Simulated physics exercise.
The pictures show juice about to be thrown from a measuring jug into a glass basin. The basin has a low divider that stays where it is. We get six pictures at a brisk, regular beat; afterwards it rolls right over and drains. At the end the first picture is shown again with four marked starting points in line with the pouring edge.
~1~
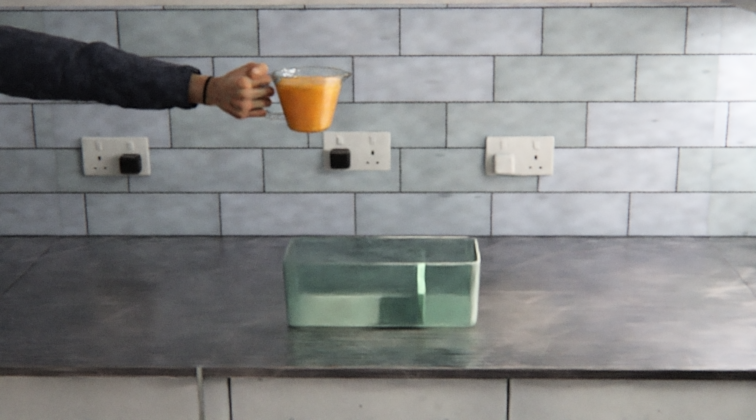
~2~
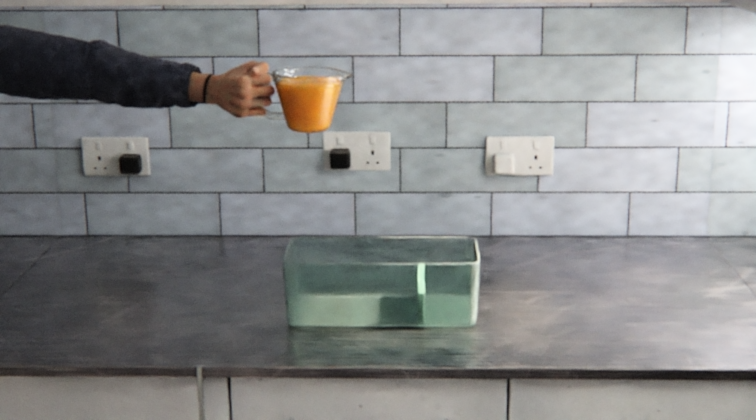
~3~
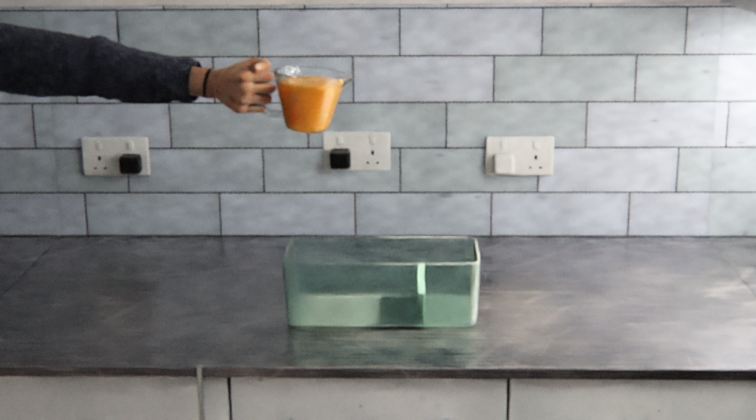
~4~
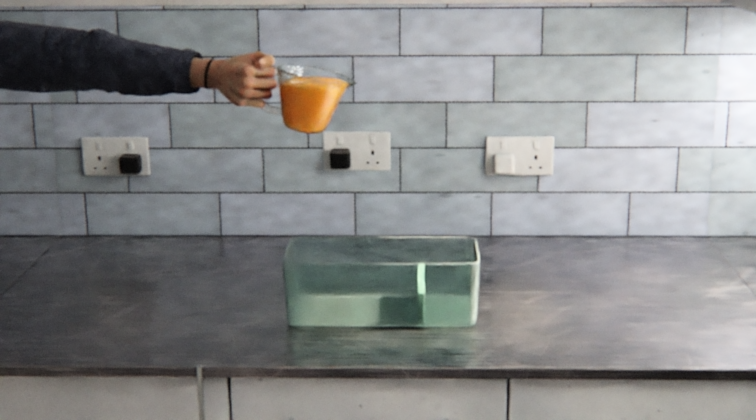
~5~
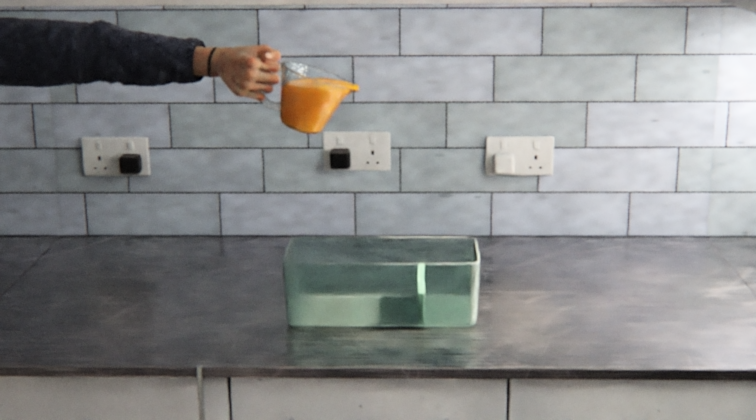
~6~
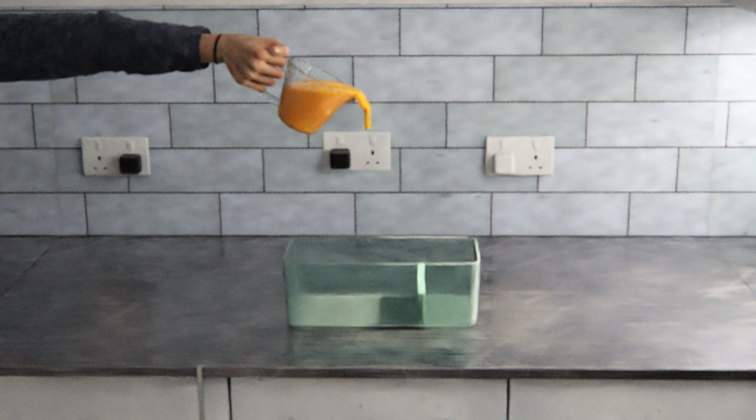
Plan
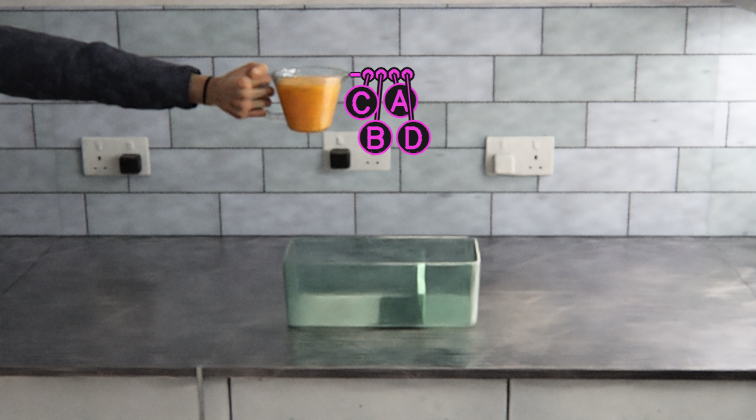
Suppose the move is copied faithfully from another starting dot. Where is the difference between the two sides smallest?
I would pick place C.
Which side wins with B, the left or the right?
The right side.
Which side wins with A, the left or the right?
The right one.
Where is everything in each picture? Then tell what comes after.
Upright, lip at (351, 74); basin from (287, 324) to (477, 325); top of the wall at (421, 280); nothing has left yet.
Upright, lip at (351, 75); nothing has left yet.
Tipped about 5°, lip at (353, 78); nothing has left yet.
Tipped about 11°, lip at (355, 83); nothing has left yet.
Tipped about 19°, lip at (357, 90); juice is over the lip, down to (357, 90).
Tipped about 29°, lip at (358, 98); juice is over the lip, down to (368, 126).
On the marked copy, A at (394, 74); B at (381, 74); C at (368, 74); D at (407, 74).
With A, about 17 % ends left of the wall and 77 % right of it; 6 % is lost outside.
With B, about 23 % ends left of the wall and 73 % right of it; 5 % is lost outside.
With C, about 50 % ends left of the wall and 47 % right of it; 3 % is lost outside.
With D, about 10 % ends left of the wall and 87 % right of it; 3 % is lost outside.
